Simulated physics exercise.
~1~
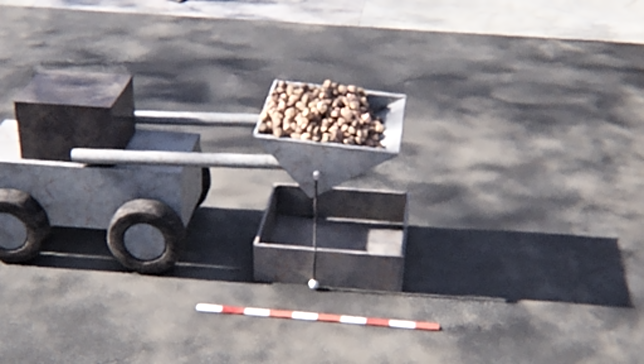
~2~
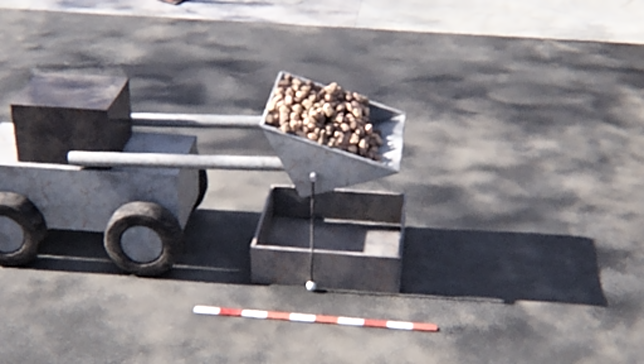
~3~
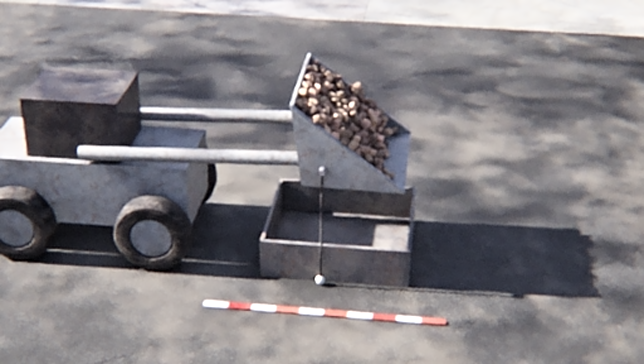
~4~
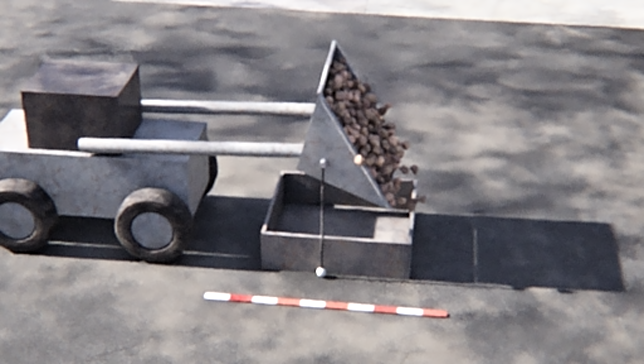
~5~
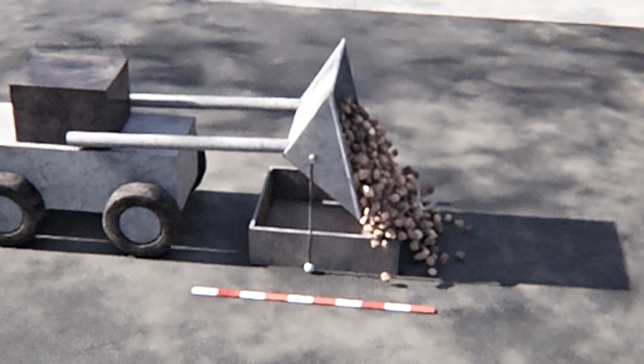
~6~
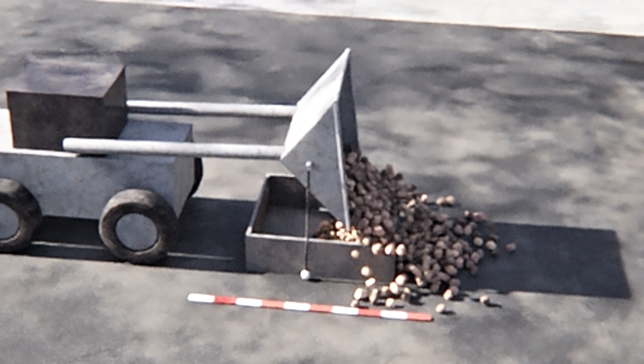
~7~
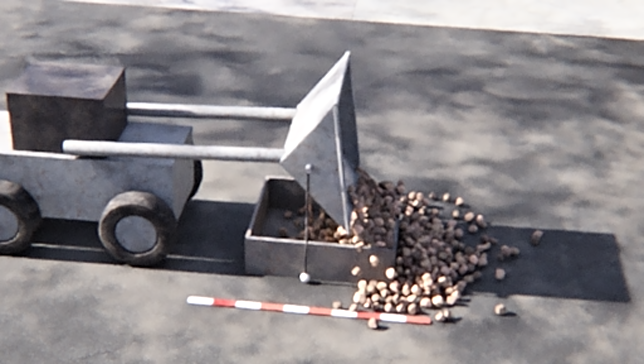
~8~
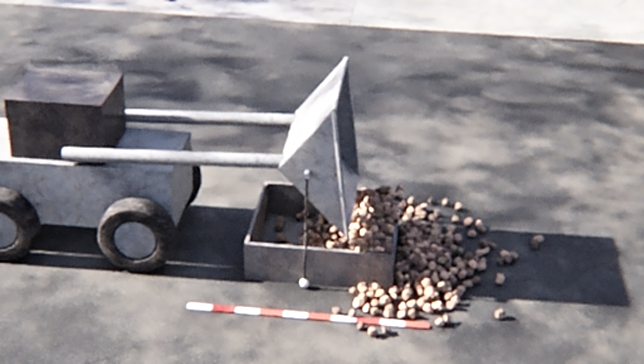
Loader bucket tipping forward and pouring brown stones over a low grey bin, some landing inside and others heaping on the ground to the right.
